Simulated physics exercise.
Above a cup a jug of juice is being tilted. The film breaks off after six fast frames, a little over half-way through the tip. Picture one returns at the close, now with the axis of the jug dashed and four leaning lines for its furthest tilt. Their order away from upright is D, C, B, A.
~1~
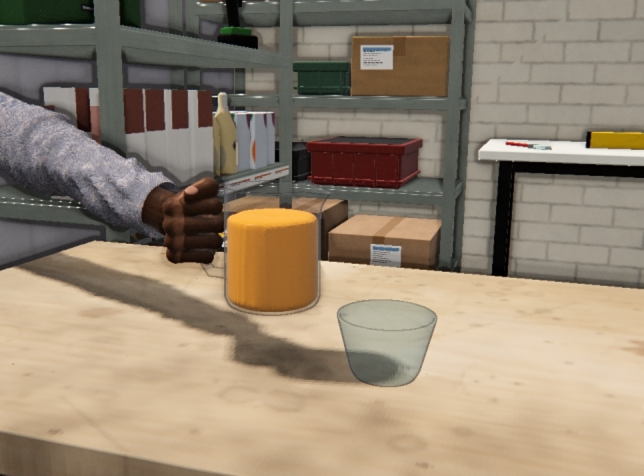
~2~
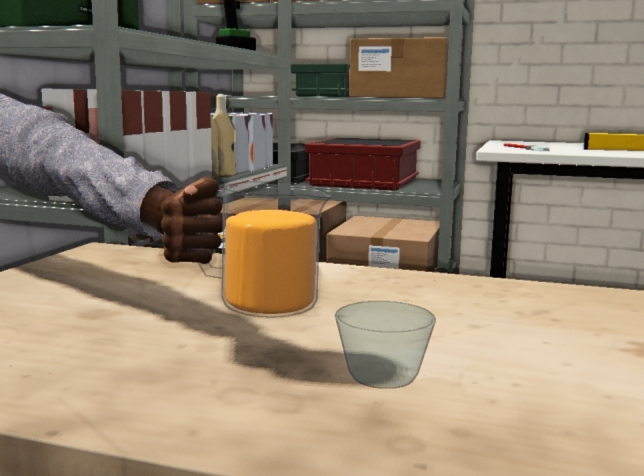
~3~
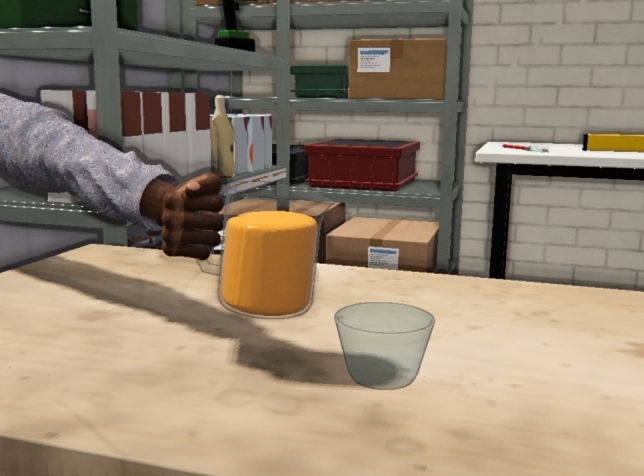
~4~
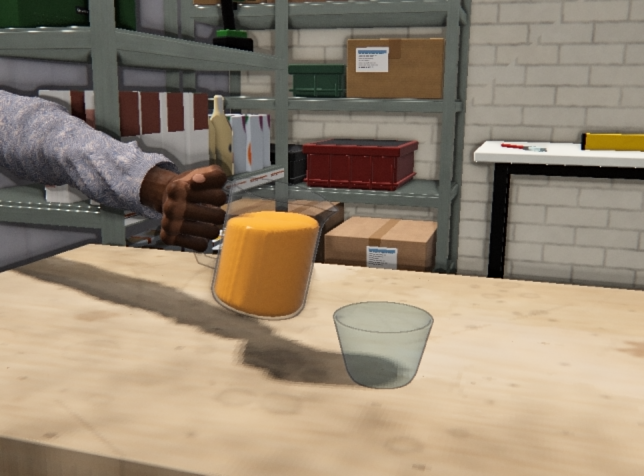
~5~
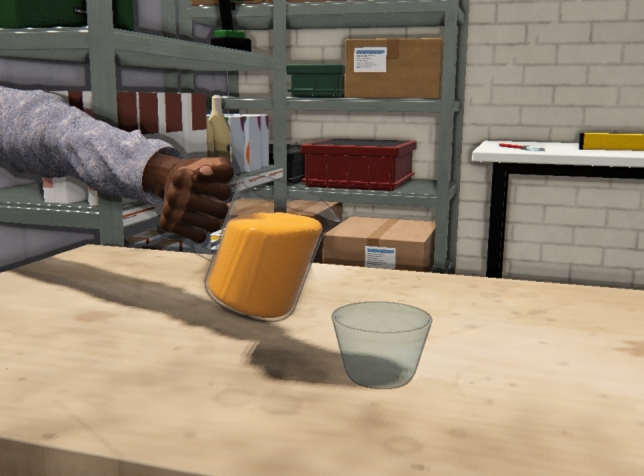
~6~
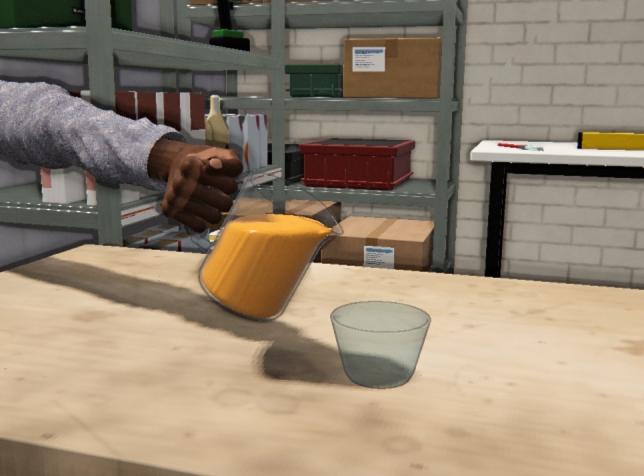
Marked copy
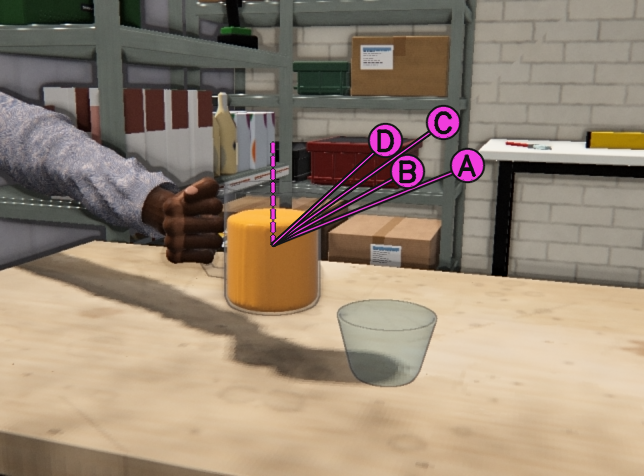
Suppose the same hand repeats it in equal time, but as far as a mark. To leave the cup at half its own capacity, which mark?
Take B.
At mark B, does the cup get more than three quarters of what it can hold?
No, less.
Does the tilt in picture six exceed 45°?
No, it does not.
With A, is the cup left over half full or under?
Over.
In magenta, A at (452, 172); B at (392, 179); C at (430, 132); D at (373, 152).
With A, the cup ends with about 69 % of what it can hold; 3 % of the juice is spilt.
With B, the cup ends with about 51 % of what it can hold.
With C, the cup ends with about 32 % of what it can hold.
With D, the cup ends with about 19 % of what it can hold.
